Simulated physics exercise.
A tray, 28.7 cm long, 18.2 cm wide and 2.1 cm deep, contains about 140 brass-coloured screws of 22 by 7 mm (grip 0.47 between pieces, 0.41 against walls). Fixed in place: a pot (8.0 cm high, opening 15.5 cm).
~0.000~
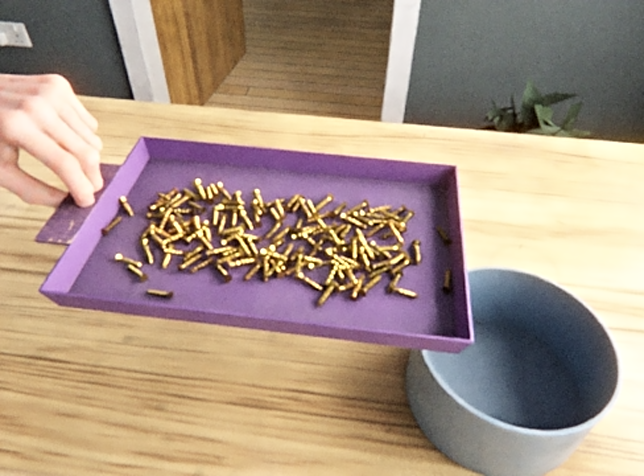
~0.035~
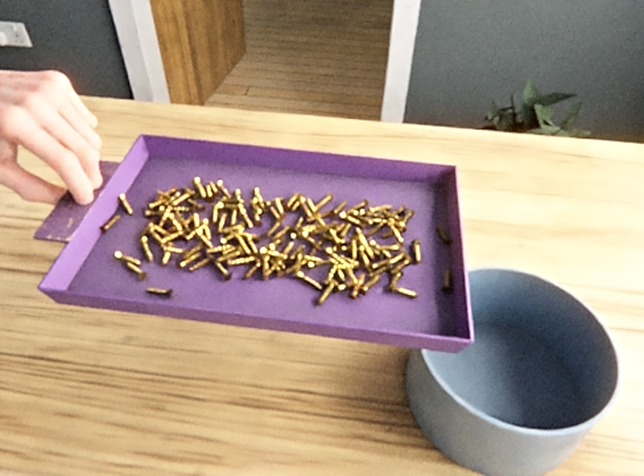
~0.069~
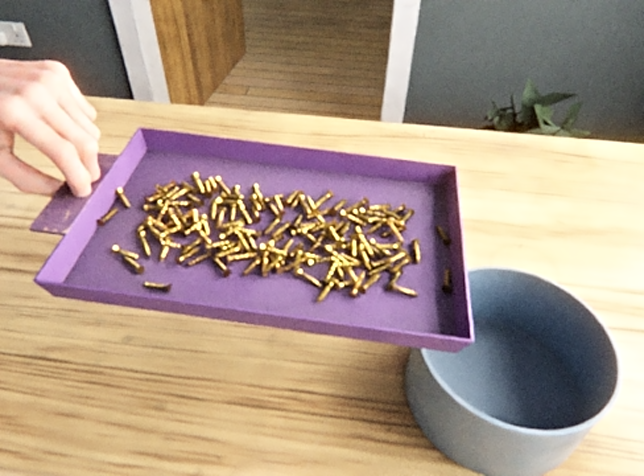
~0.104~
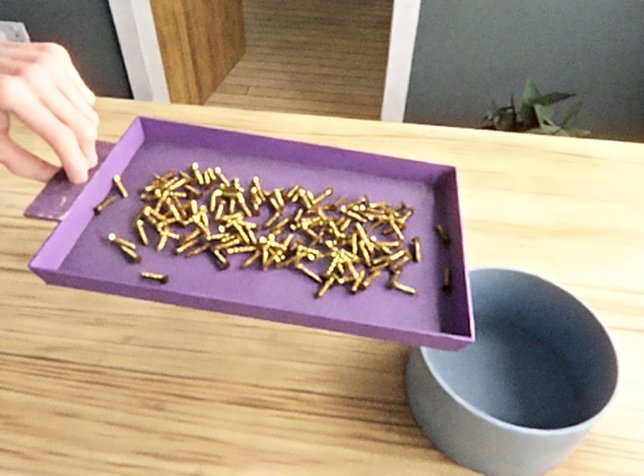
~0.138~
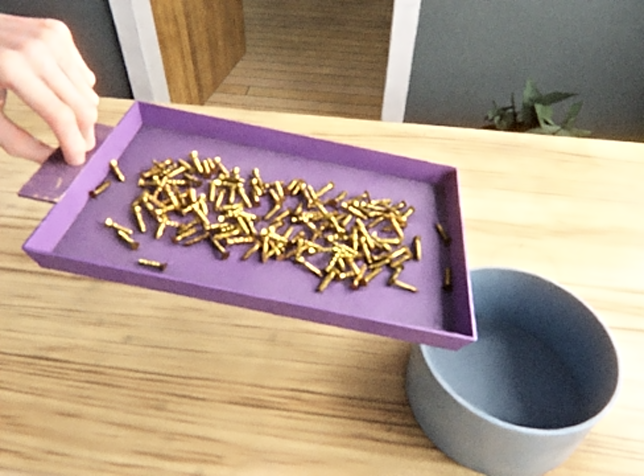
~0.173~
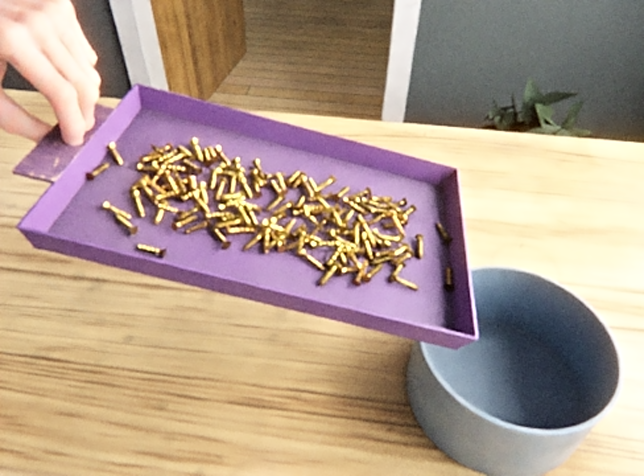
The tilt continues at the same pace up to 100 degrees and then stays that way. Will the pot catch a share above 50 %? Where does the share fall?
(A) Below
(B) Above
Option A: Below.
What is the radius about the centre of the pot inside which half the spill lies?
12 cm.
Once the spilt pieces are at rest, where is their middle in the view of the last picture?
(458, 288).
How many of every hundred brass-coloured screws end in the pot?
Some 40 percent.
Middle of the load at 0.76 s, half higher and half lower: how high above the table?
Roughly 14 cm.
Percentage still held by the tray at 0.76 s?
Around 70 percent of the load is still with the tray.
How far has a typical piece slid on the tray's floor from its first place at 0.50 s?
5 cm.
After 0.50 s, tilt 45 degrees; tray 100 %; middle of all pieces on or above the table near (369, 166).
After 0.76 s, tilt 72 degrees; pot 10 %, tray 70 %, in the air 20 %; middle of all pieces on or above the table near (463, 226).
After 1.01 s, tilt 97 degrees; outside 30 %, pot 20 %, tray 40 %, in the air 5 %; middle of all pieces on or above the table near (476, 274).
After 1.25 s, tilt 100 degrees; outside 55 %, pot 40 %, in the air 5 %; middle of all pieces on or above the table near (475, 313).
At rest (2.5 s), outside 60 %, pot 40 %.
